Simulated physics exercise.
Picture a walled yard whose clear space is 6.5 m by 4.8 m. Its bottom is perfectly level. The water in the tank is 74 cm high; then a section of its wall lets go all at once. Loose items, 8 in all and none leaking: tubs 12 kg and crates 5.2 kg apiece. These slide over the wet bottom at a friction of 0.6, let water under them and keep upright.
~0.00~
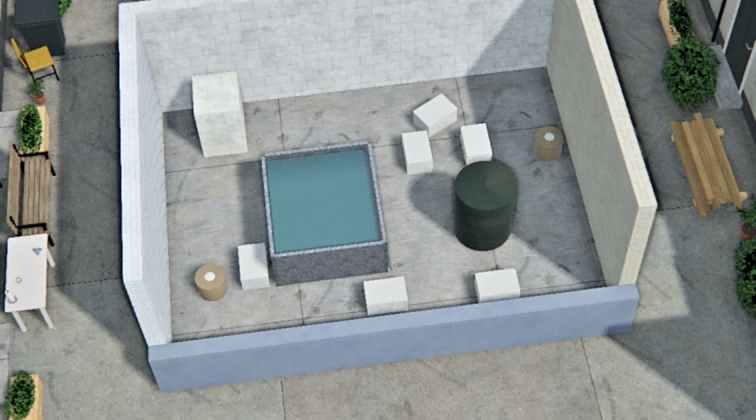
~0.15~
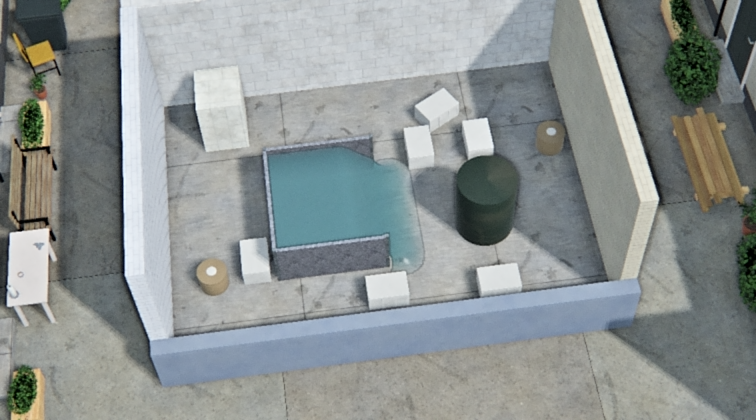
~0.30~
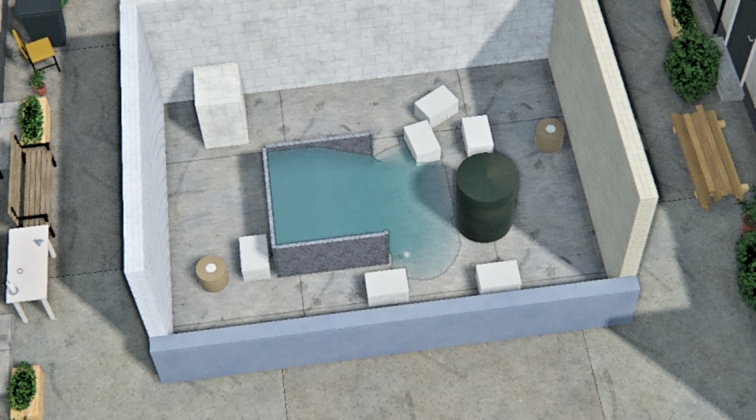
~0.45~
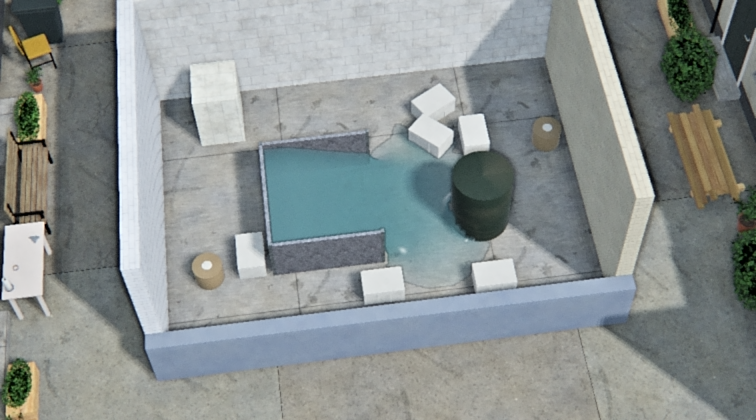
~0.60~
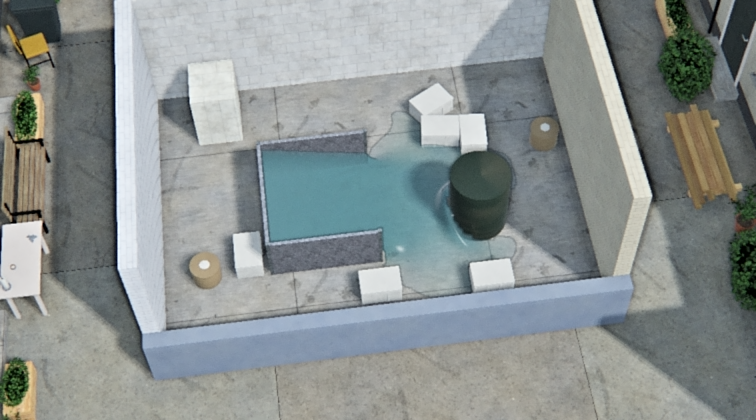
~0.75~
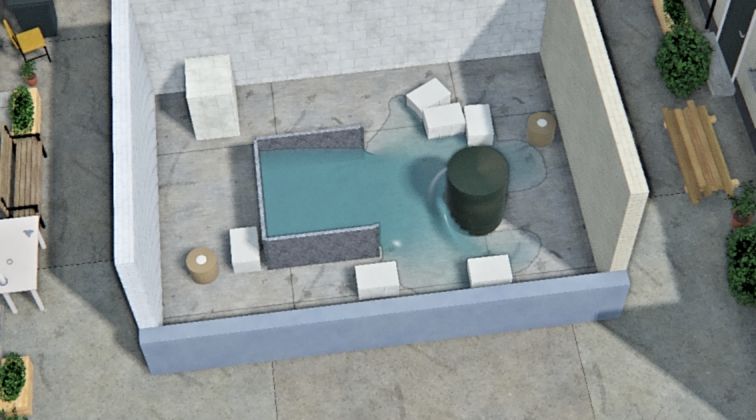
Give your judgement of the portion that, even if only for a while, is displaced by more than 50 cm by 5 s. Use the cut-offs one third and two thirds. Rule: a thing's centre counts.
One to two thirds.
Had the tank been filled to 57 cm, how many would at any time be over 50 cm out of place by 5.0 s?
Count: 5.
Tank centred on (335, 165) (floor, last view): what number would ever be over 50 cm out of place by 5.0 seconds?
The answer would then be 6.
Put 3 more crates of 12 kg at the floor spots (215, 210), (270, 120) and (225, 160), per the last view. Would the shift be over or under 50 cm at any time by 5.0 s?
Below, below, below.
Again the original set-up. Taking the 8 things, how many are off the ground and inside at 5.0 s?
The number is 6.
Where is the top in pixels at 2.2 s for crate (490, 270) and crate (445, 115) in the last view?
Around (576, 246) and (506, 51).
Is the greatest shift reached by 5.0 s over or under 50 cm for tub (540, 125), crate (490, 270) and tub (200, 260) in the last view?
Result, in order: Overshooting / overshooting / undershooting.
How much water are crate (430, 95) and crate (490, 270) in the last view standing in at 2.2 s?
Some 4 cm at the first, some 22 cm at the second.
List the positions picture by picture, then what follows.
The first picture shows a crate at (417, 147) rests on the ground; a crate at (476, 140) rests on the ground; 3.0 m2 under water; 0 of 8 have shifted.
The second picture shows a crate at (419, 141), on the bottom; a crate at (478, 134) rests on the ground; water covers 4.0 m2; 0 of 8 have shifted.
The third picture shows a crate at (422, 138) rests on the ground, 6 cm from its start; a crate at (477, 131), on the bottom; 5.3 m2 under water; 1 of 8 have shifted.
The fourth picture shows a crate at (431, 130) rests on the ground, 28 cm from its start; a crate at (474, 130) rests on the ground; 6.7 m2 under water; 1 of 8 have shifted.
The fifth picture shows a crate at (440, 125), on the bottom, 49 cm from its start; a crate at (473, 129), on the bottom; 8.0 m2 under water; 1 of 8 have shifted.
The sixth picture shows a crate at (444, 115), on the bottom, 62 cm from its start; a crate at (479, 120), on the bottom, 19 cm from its start; 9.6 m2 under water; 2 of 8 have shifted.
After 1.1 s 2 of 8 are over 50 cm from their spots; 2 afloat.
After 2.2 s 5 of 8 are over 50 cm from their spots; 5 afloat.
After 3.5 s 5 of 8 are over 50 cm from their spots; 5 afloat.
After 5.0 s 5 of 8 are over 50 cm from their spots, and 5 have been at some point; 6 afloat.
